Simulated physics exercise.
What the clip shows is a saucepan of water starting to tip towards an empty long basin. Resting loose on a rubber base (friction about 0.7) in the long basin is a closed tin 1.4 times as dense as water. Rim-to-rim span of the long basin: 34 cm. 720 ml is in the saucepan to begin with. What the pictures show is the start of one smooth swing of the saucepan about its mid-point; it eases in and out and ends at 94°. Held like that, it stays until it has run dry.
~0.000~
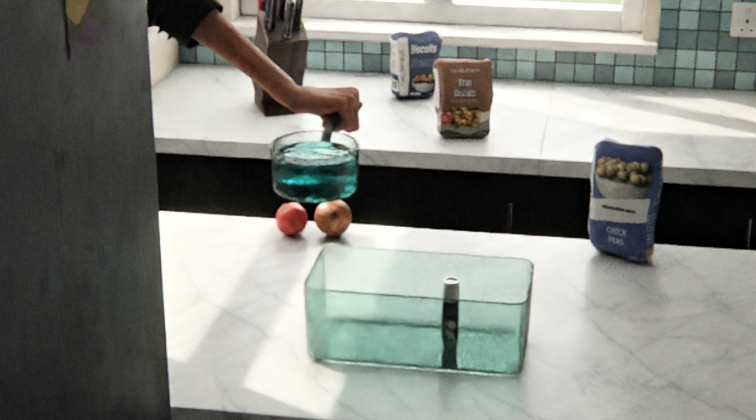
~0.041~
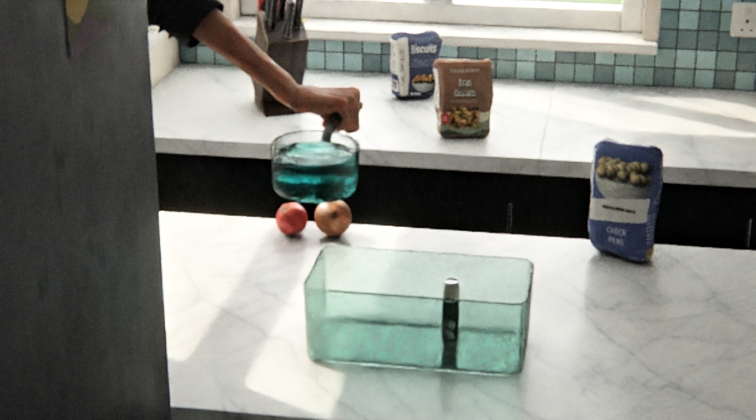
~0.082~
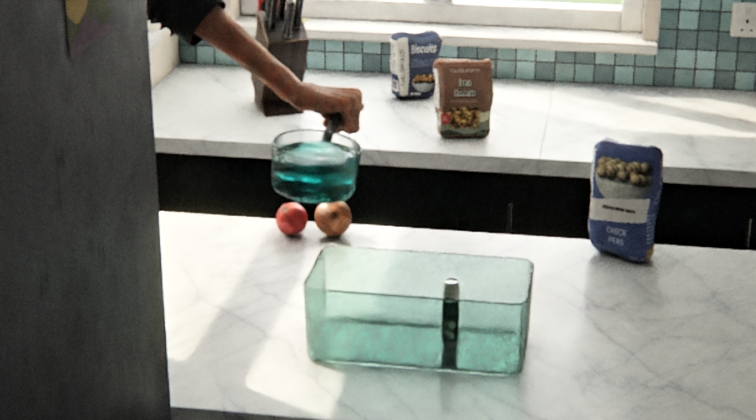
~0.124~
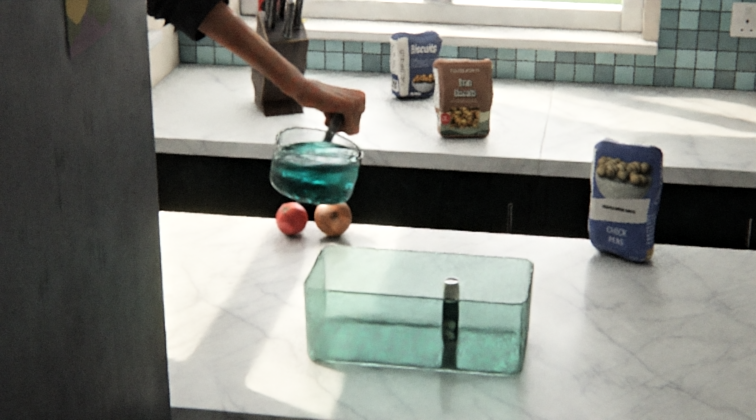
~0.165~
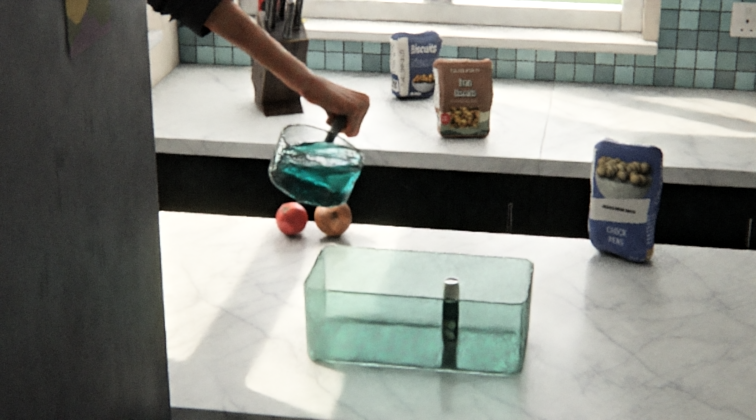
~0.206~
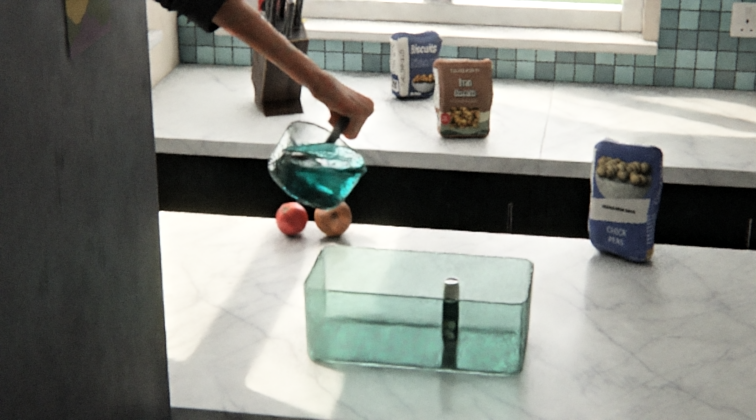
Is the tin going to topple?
It is not upset.
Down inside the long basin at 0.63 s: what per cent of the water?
Close to 78 in a hundred.
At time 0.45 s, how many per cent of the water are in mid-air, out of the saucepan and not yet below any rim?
At that moment, about 52 percent.
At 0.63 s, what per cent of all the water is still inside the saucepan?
10 %.
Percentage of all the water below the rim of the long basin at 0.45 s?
I'd put it near 14 percent.
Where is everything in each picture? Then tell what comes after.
It leans 0°; its right rim is at (358, 148); the water meets the walls at (275, 151) and (357, 156); the long basin's rim runs from (313, 267) to (530, 283); the tin's top is at (451, 283), in the first frame.
It leans 1°; its right rim is at (358, 149); the water meets the walls at (275, 151) and (357, 156), in the second frame.
It leans 6°; its right rim is at (360, 153); the water meets the walls at (276, 150) and (358, 157), in the third frame.
It leans 13°; its right rim is at (361, 158); the water meets the walls at (277, 149) and (360, 158), in the fourth frame.
It leans 21°; its right rim is at (363, 165); the water meets the walls at (277, 150) and (362, 161), in the fifth frame.
It leans 32°; its right rim is at (362, 173); the water meets the walls at (274, 151) and (362, 166); 3 per cent is over the edge, in the sixth frame.
After 0.45 s the tilt is 90° and 35 per cent is still to pour; the tin stands where it began.
After 0.63 s the tilt is 94° and 11 per cent is still to pour; the tin stands where it began.
After 0.82 s the tilt is 94° and 3 per cent is still to pour; the tin stands where it began.
After 1.02 s the tilt is 94° and 1 per cent is still to pour; the tin stands where it began.
In the end the tin stands where it began.
